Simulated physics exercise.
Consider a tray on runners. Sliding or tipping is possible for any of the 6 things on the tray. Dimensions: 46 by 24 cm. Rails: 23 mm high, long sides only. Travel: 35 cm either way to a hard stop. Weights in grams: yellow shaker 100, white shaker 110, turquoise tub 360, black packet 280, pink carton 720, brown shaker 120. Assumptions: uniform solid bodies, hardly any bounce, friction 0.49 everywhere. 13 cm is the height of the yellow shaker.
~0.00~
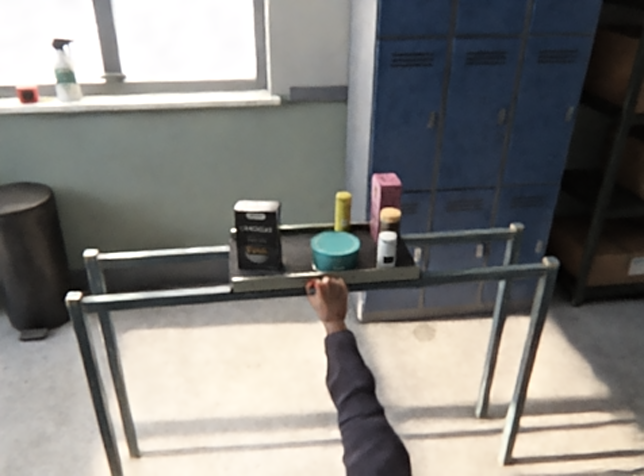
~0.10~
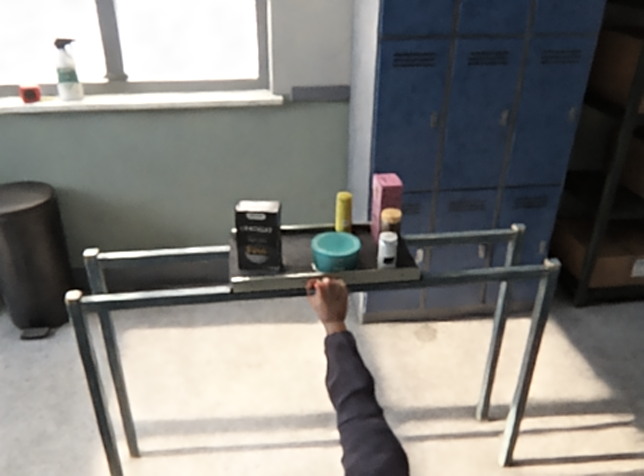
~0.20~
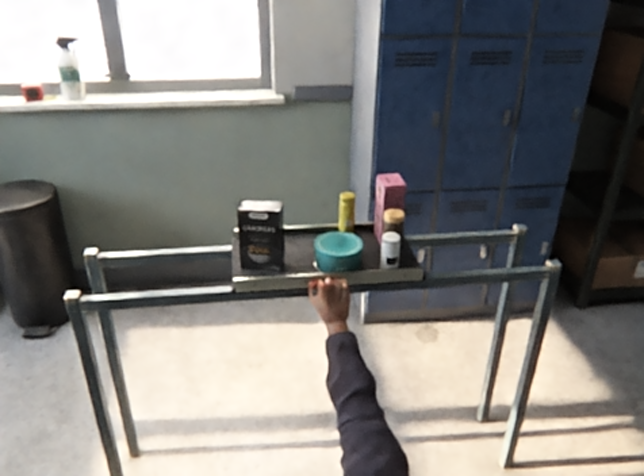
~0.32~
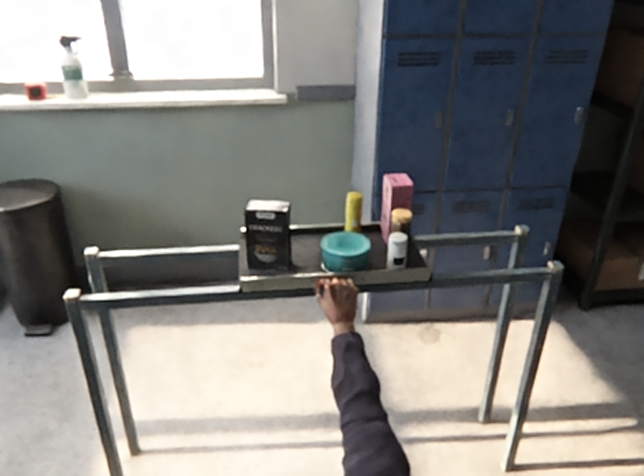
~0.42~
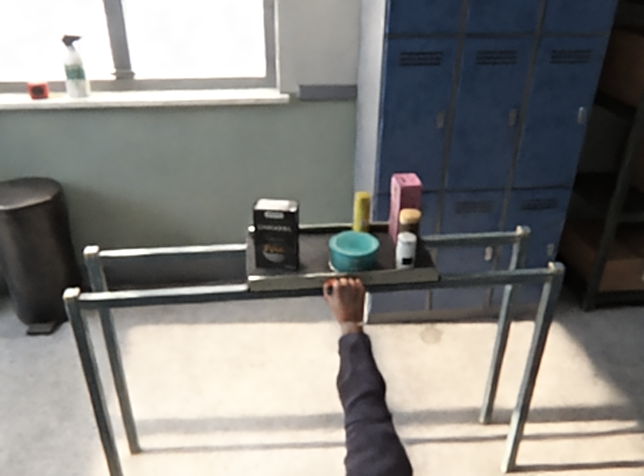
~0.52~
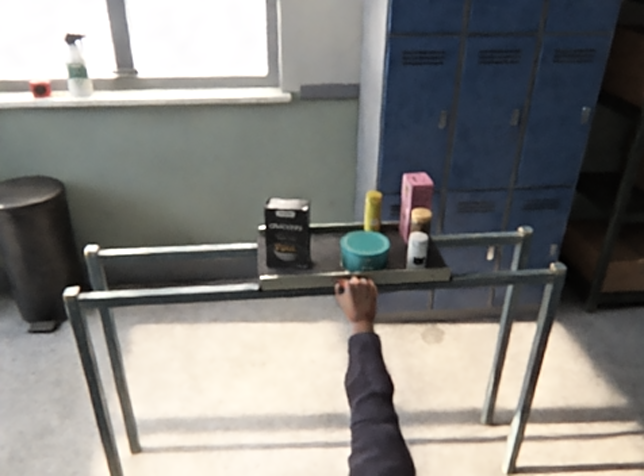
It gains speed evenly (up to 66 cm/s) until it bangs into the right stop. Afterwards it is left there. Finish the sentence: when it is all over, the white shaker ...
... has fallen over.
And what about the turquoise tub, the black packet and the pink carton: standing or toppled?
Outcome noted - the turquoise tub survives without falling, the black packet survives without falling, the pink carton ends up fallen.
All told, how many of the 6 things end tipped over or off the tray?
The answer is 4.
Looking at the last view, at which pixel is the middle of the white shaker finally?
End position: Roughly (548, 460).
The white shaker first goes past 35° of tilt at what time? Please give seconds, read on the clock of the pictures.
Answer: About 1.4 s.
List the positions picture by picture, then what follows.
In the first frame, tray midway; white shaker (387, 252); yellow shaker (343, 216).
In the second frame, tray midway; black packet (259, 236); pink carton (386, 210).
In the third frame, tray moved 1 cm right; yellow shaker (347, 216).
In the fourth frame, tray moved 2 cm right; turquoise tub (345, 254); black packet (268, 235).
In the fifth frame, tray moved 5 cm right; pink carton (405, 210).
In the sixth frame, tray moved 7 cm right; white shaker (417, 253); yellow shaker (373, 215).
After 1.22 s, tray moved 35 cm right; white shaker 18° off upright near (540, 246); yellow shaker 37° off upright; brown shaker 26° off upright.
After 1.52 s, tray moved 35 cm right; white shaker, pink carton and brown shaker now off the tray; yellow shaker on its side; black packet moved 4 cm.
After 1.72 s, tray moved 35 cm right; yellow shaker on its side; black packet moved 4 cm; turquoise tub moved 4 cm.
In the end (2.1 s), off the tray and tipped over, white shaker and pink carton; off the tray but upright, brown shaker; toppled on the tray, yellow shaker; the other 2 under 5 cm from the start. In the last view, white shaker near (548, 460).
